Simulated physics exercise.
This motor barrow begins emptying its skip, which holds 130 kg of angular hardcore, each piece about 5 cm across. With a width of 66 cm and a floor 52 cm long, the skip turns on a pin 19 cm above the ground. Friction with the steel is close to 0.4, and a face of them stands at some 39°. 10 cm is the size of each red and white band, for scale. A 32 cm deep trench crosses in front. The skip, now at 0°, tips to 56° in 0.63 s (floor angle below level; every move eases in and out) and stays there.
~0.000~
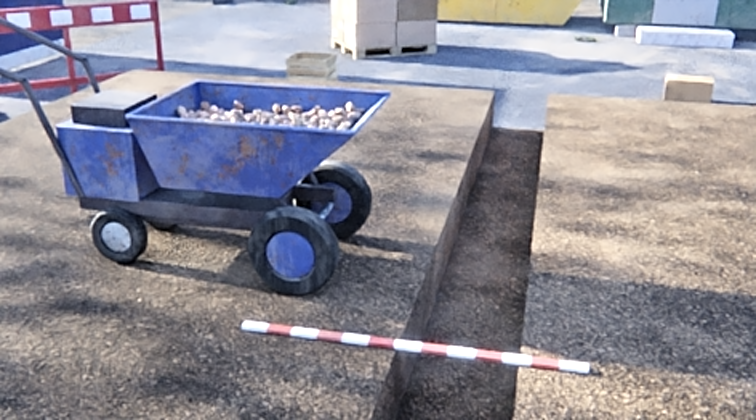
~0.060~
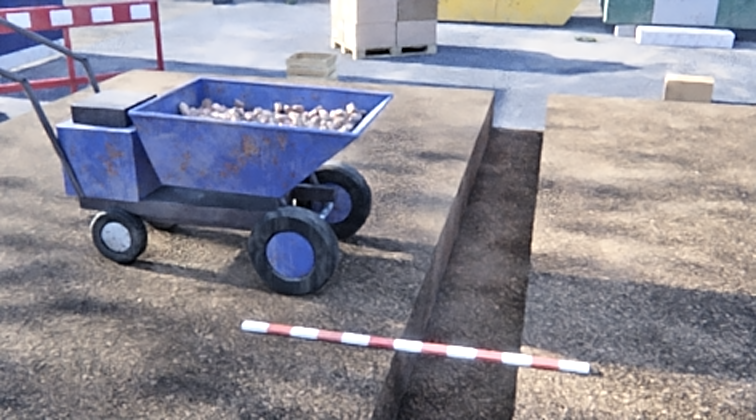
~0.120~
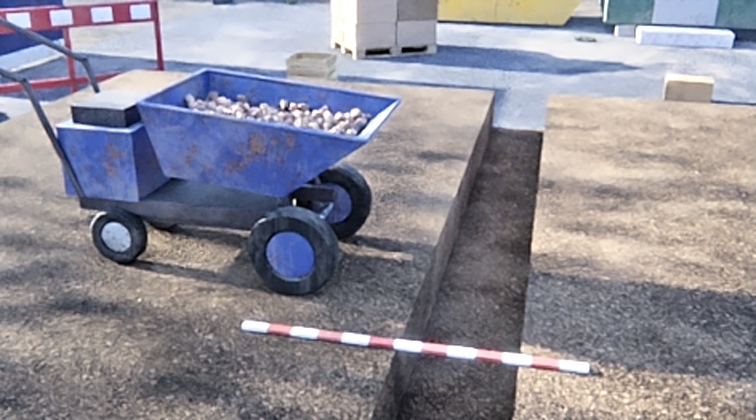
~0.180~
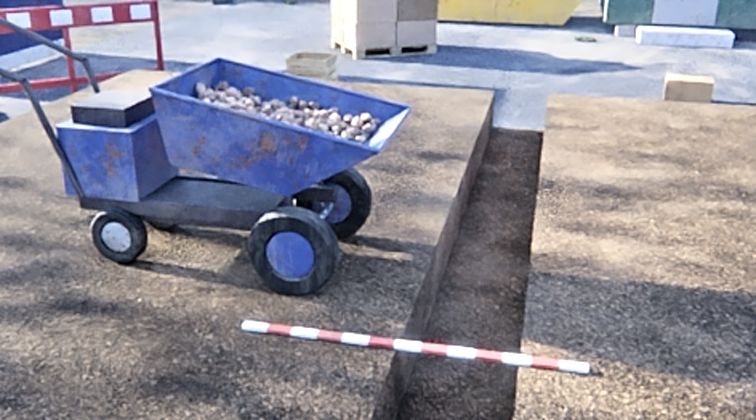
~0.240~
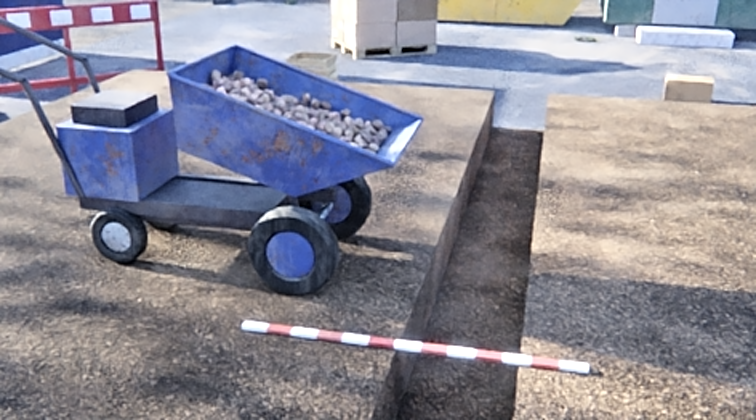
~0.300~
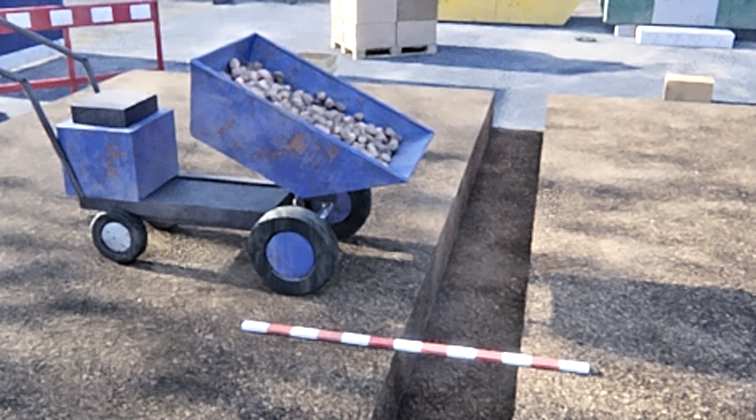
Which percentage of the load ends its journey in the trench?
Roughly 54 per cent.
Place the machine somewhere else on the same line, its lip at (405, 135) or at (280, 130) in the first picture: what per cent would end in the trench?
It comes to about 30 and 40 in a hundred.
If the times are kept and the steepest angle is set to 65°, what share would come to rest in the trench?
Expect roughly 90 per cent.
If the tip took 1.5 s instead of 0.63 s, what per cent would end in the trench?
40 %.
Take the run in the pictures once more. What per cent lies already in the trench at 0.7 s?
At that moment: Approx. 0 %.
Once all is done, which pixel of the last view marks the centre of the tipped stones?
Centre estimate: Around (490, 335).
After 0.5 s the floor is at 47°; 100 % in the skip; the foremost stones are at (410, 202).
After 0.7 s the floor is at 56°; 98 % in the skip, 2 % in the trench; the foremost stones are at (466, 241).
After 1.1 s the floor is at 56°; 62 % in the skip, 35 % in the trench, 3 % past the trench; the foremost stones are at (567, 299).
After 3.0 s the floor is at 56°; 42 % in the skip, 54 % in the trench, 4 % past the trench; the foremost stones are at (620, 307).
